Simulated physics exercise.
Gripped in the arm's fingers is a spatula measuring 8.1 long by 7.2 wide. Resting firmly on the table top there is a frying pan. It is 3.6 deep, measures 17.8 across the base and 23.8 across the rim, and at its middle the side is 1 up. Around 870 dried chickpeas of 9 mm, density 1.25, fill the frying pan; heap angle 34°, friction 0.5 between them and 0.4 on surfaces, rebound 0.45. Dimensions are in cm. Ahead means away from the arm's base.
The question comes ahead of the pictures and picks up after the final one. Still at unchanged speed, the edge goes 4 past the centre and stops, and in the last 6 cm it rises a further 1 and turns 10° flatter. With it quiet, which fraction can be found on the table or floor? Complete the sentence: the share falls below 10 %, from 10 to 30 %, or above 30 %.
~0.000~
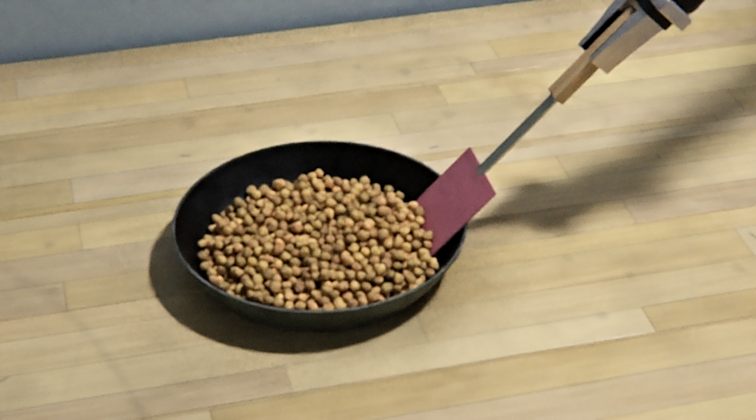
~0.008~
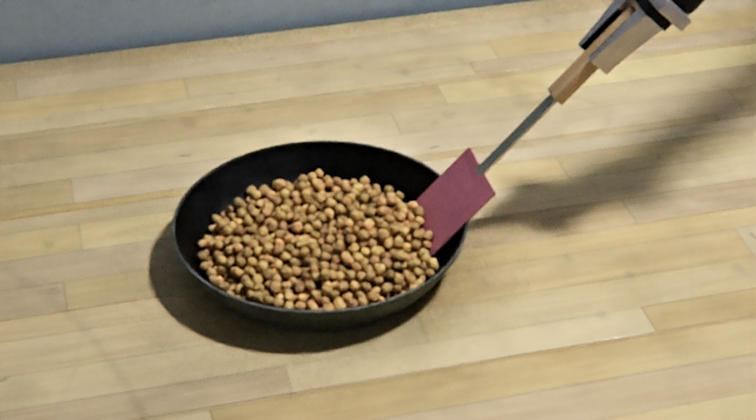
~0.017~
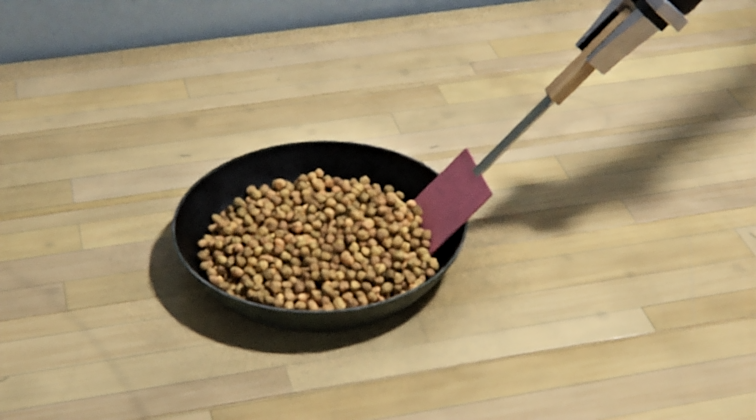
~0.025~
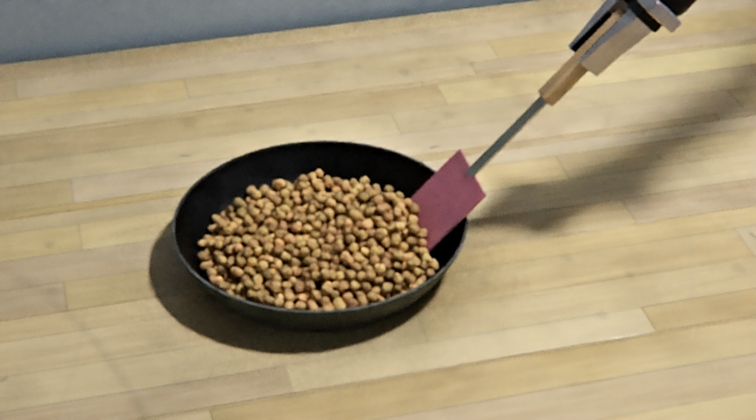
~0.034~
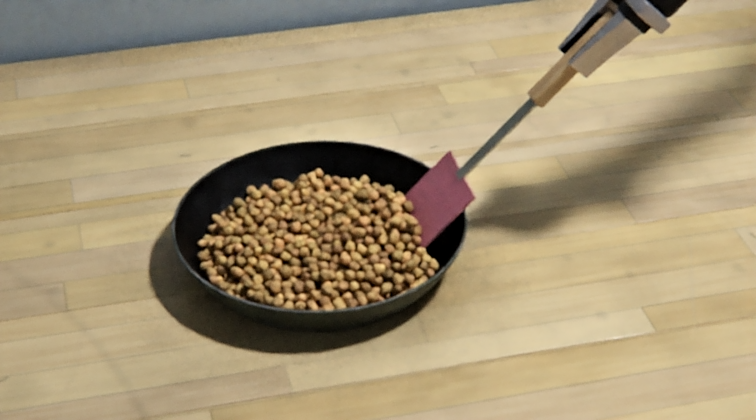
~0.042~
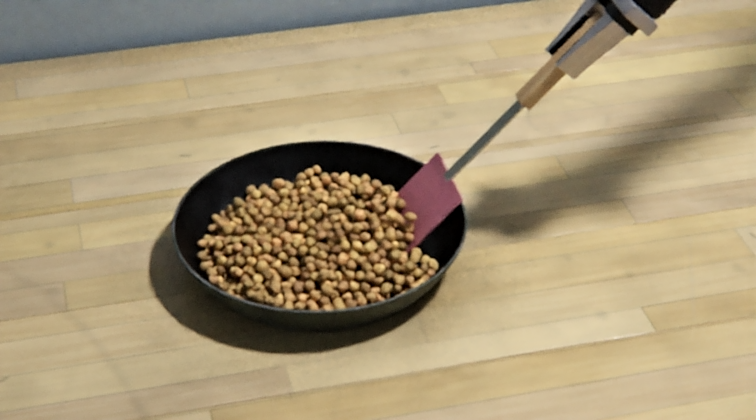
The share falls below 10 %.
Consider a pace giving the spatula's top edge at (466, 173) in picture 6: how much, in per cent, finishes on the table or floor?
Some 0 per cent.
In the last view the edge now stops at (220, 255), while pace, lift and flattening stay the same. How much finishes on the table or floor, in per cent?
About 20 per cent.
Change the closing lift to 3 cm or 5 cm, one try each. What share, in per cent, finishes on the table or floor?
Roughly 15 % and then 15 %.
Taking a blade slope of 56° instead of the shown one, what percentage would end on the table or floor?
Then roughly 5 percent.
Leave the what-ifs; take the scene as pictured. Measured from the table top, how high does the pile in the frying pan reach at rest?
Roughly 5.0 centimetres.
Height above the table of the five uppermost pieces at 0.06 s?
I'd say close to 5 cm on average.
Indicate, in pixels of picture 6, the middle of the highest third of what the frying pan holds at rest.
Approximately at pixel (229, 245).
By 0.06 s, sloping 46°, highest piece 6 above the table; 872 in the frying pan.
By 0.09 s, sloping 43°, highest piece 7 above the table; 872 in the frying pan.
By 0.30 s, sloping 36°, highest piece 5 above the table; 835 in the frying pan, 32 on the table or floor, 5 on the blade or in flight.
By 1.35 s, sloping 36°, highest piece 5 above the table; 833 in the frying pan, 39 on the table or floor.
Final count, 833 in the frying pan, 39 on the table or floor. That is 4 % on the table or floor.
